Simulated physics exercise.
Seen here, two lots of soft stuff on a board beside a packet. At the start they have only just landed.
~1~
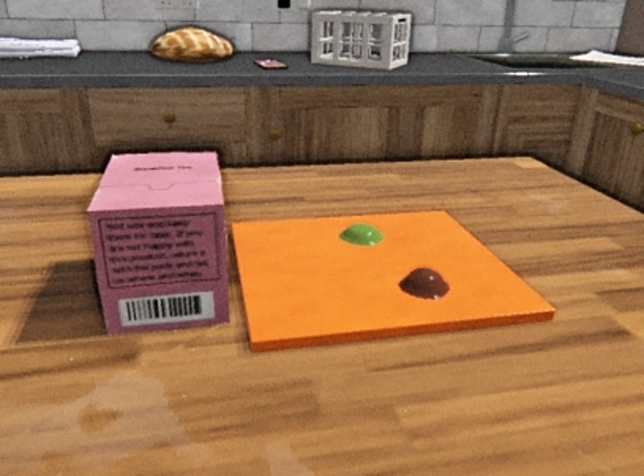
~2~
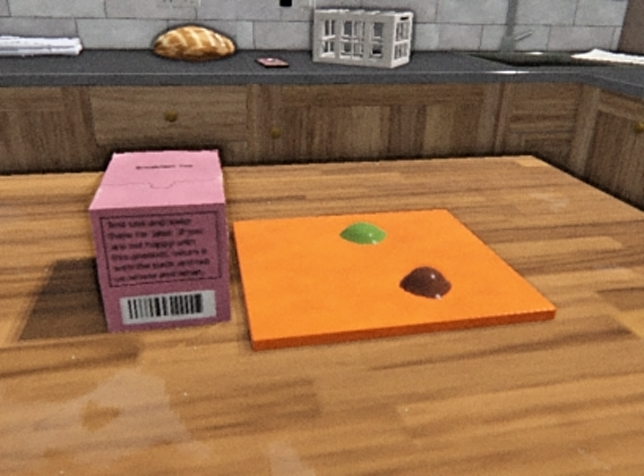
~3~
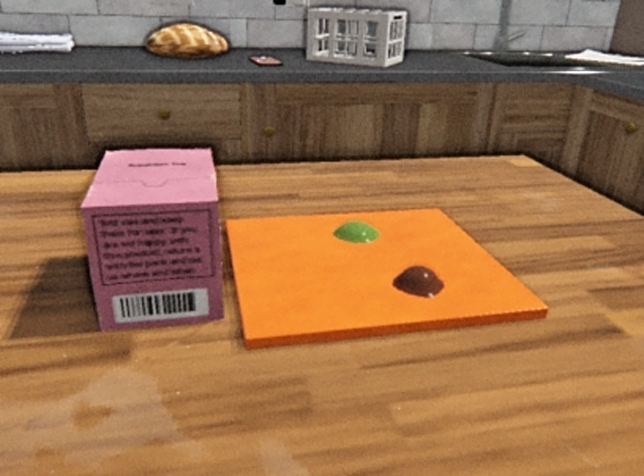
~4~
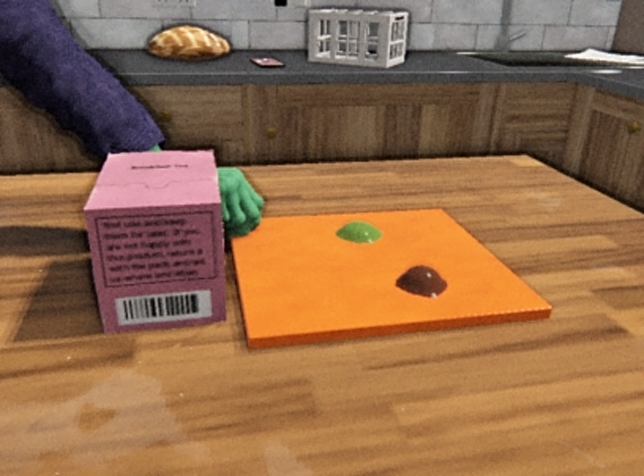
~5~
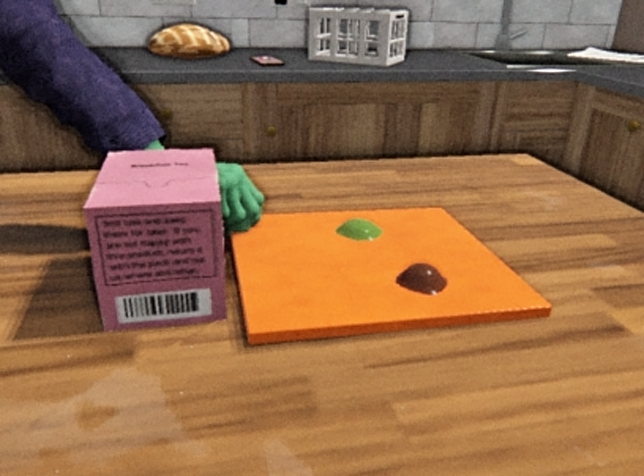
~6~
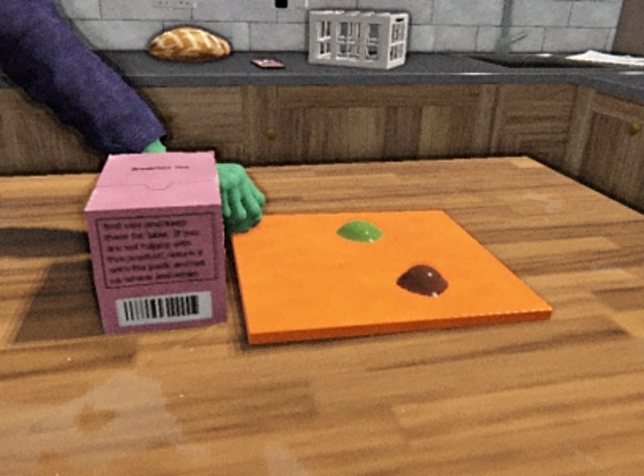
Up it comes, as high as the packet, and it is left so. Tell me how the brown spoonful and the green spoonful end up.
The brown spoonful stays on and the green spoonful stays on.
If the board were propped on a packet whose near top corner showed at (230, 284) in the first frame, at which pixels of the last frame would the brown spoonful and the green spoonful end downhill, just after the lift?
About (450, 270) and (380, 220).
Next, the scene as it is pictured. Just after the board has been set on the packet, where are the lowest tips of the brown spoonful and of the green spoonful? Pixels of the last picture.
In turn (462, 248) and (396, 194).
A moment on, slope about 27°; the brown spoonful has not moved; the green spoonful has not moved.
Further on, the brown spoonful has not moved; the green spoonful has not moved.
When it is over, slope about 27°; the brown spoonful has not moved; the green spoonful has not moved.
